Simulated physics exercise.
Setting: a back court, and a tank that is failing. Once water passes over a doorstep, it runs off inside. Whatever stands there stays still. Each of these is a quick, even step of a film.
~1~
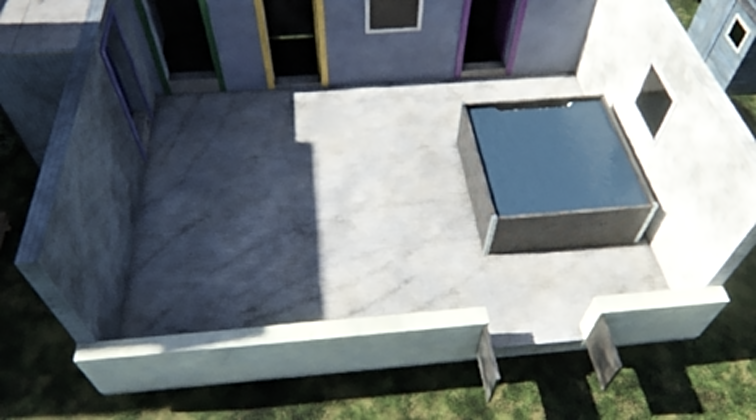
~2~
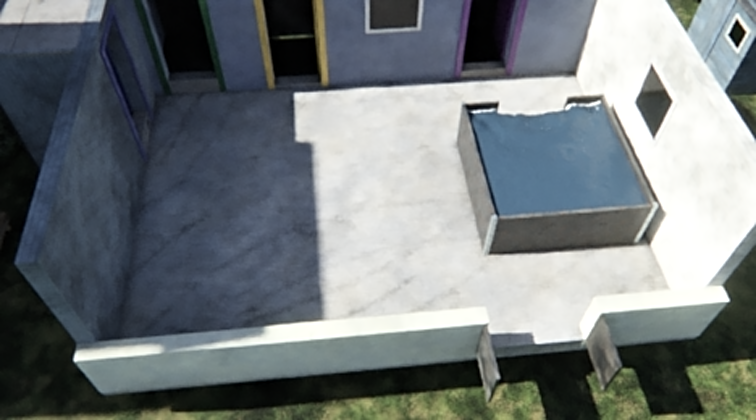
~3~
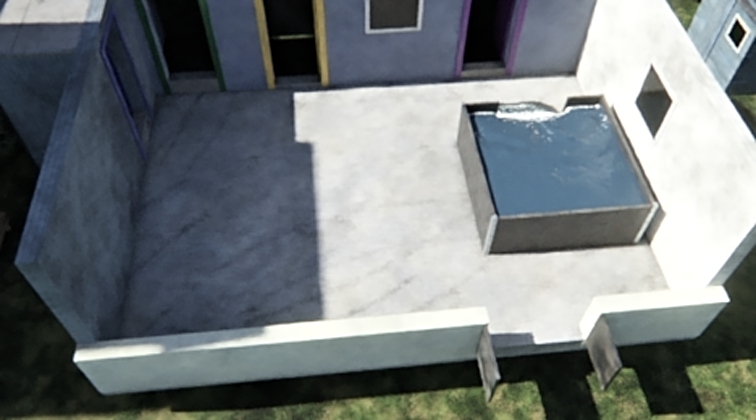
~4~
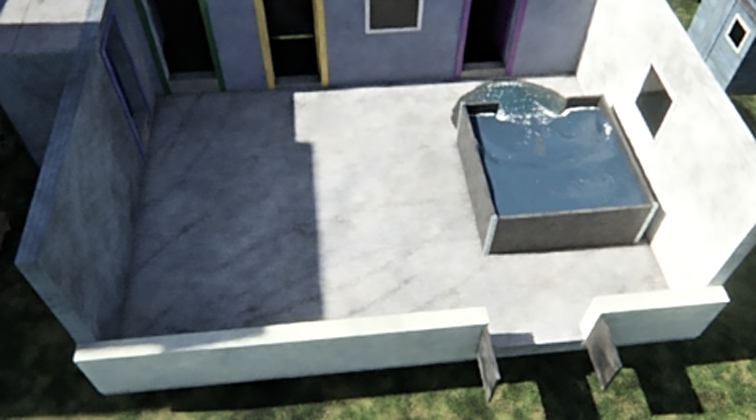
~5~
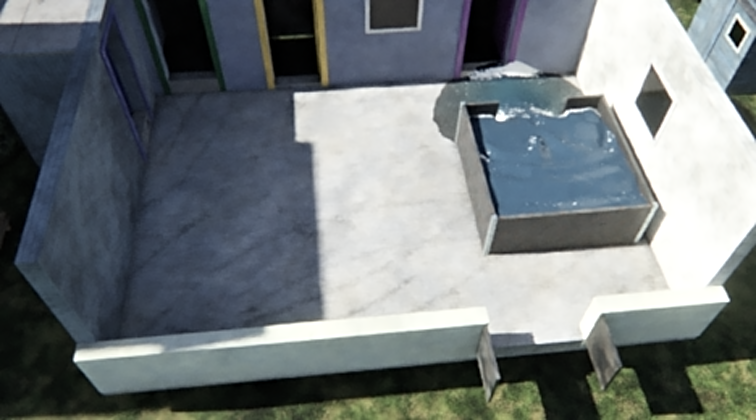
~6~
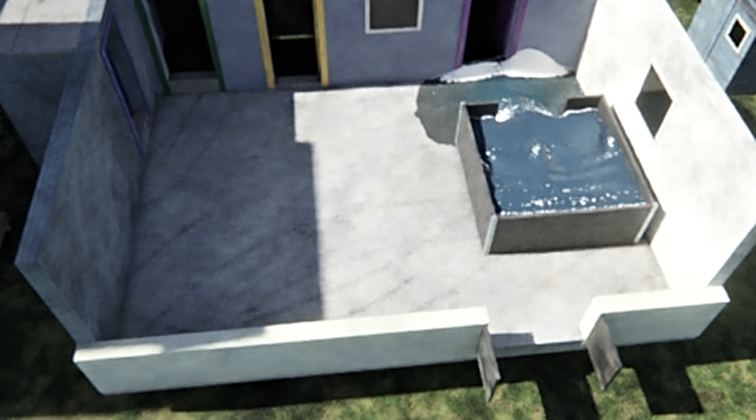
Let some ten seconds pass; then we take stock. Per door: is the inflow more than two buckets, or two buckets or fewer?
As I see it, the blue door will pass two buckets at most; the green door will pass two buckets at most; the yellow door will pass two buckets at most; the purple door will pass more than two buckets.
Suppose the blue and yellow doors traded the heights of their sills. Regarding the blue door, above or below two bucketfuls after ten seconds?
Reading - blue door: Above the limit.
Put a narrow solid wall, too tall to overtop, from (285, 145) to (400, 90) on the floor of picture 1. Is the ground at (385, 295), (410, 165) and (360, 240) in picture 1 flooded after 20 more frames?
Taking the points in turn, they are high and dry, inundated and inundated.
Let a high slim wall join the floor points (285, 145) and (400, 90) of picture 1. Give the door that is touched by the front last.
In my view it's the blue one.
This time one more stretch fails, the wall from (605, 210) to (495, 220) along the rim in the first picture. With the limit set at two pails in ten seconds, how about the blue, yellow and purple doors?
Result - blue: Below the limit; yellow: Below the limit; purple: Below the limit.
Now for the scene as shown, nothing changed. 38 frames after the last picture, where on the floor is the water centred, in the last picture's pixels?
Close to pixel (441, 167).
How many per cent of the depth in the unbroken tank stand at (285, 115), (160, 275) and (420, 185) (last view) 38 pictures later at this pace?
First spot roughly 6 %, second 8 %, third 0 %.
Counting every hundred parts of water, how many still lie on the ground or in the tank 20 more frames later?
Estimate: 88 %.
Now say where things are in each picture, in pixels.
Still water in the tank at (552, 155), in the first frame.
The front is at a hidden place, out from the gap on the tank's far side, in the second frame.
Water pours out on the tank's far side and has run to a hidden place, in the third frame.
Water pours out on the tank's far side and has run to (512, 82), in the fourth frame.
The front is at (459, 79), out from the gap on the tank's far side, in the fifth frame.
Water pours out on the tank's far side and has run to (428, 81), in the sixth frame.
A moment on, water covers 15 % of the floor; the blue door not reached, the green door not reached, the yellow door not reached, the purple door far over two buckets in.
Next, water covers 25 % of the floor; the blue door not reached, the green door not reached, the yellow door wet at the sill, nothing in, the purple door far over two buckets in.
Then, water covers 50 % of the floor; the blue door wet at the sill, nothing in, the green door wet at the sill, nothing in, the yellow door wet at the sill, nothing in, the purple door far over two buckets in.
Later, water covers 90 % of the floor; the blue door wet at the sill, nothing in, the green door wet at the sill, nothing in, the yellow door wet at the sill, nothing in, the purple door far over two buckets in.
In the end, water covers 95 % of the floor; the blue door wet at the sill, nothing in, the green door wet at the sill, nothing in, the yellow door wet at the sill, nothing in, the purple door far over two buckets in.
